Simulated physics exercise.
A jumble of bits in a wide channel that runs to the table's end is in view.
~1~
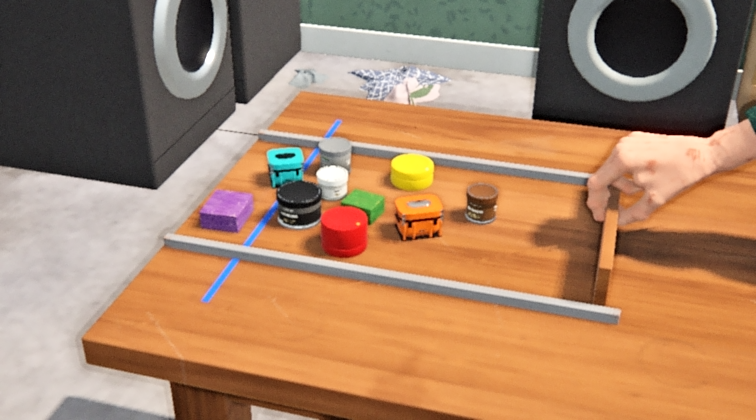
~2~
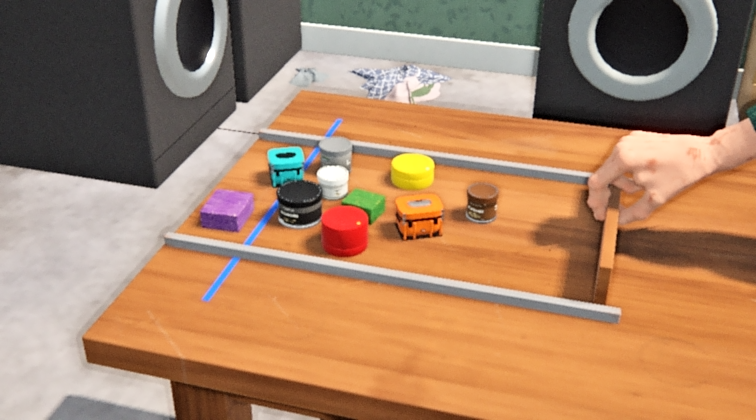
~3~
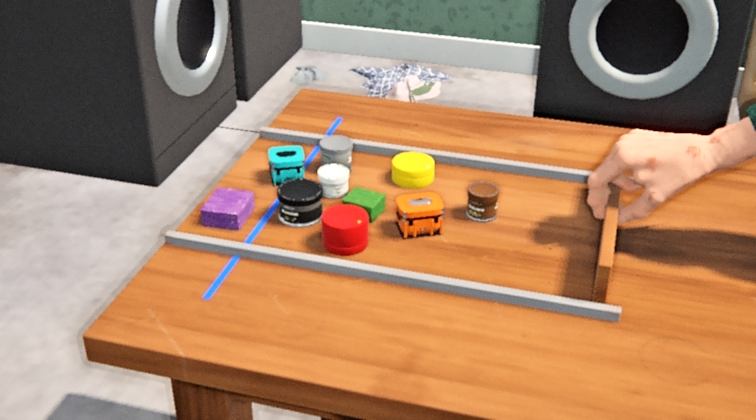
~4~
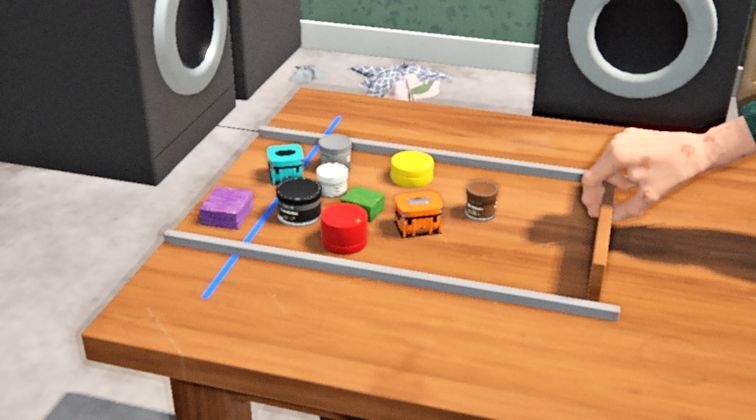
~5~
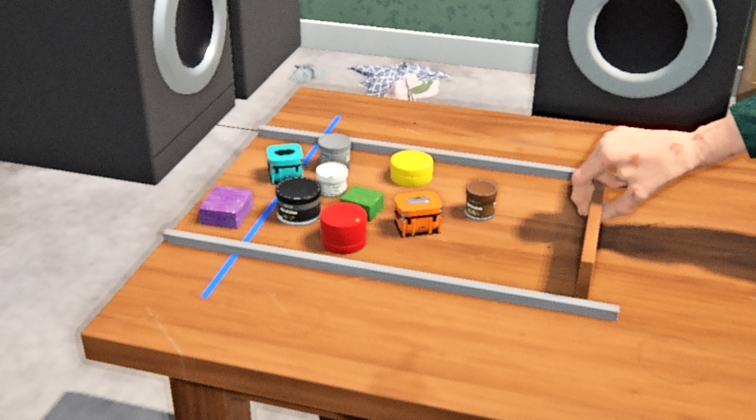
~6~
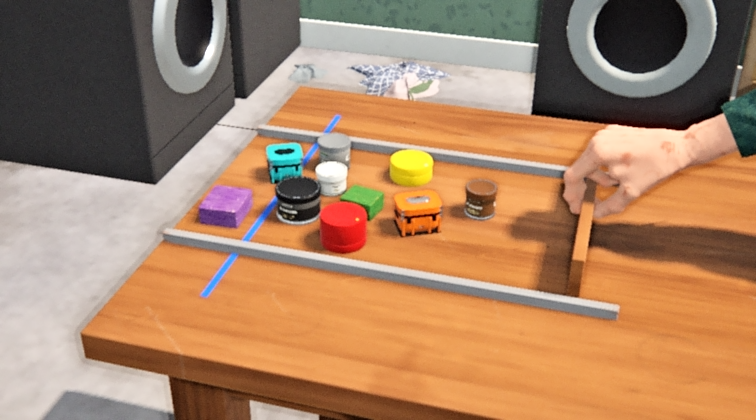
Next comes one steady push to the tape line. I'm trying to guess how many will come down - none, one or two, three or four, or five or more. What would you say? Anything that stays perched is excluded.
The push will most likely drop a single piece or two.
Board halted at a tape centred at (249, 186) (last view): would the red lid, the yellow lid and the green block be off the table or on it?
First the red lid, which stays on top, then the yellow lid, which stays on top, and the green block, which leaves the top.
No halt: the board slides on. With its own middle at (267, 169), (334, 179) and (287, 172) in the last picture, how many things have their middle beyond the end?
Counts by place: 4 / 0 / 1.
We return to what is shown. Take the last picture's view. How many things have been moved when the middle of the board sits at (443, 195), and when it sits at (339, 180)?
I make it 2 at the first spot and 10 at the other.
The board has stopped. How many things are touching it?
The number is 4.
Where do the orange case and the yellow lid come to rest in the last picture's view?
The orange case settles near (252, 186); as for the yellow lid, near (289, 147).
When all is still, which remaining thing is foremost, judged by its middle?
That would be the turquoise case.
Soon after, none off yet; purple block at rest near (226, 206); turquoise case at rest near (285, 163); black tin at rest near (299, 200).
After that, none off yet; purple block displaced a little near (206, 207); turquoise case displaced a little near (266, 162); black tin displaced about its own width near (249, 195).
In the end, the number that fall off is one or two; gone, purple block.
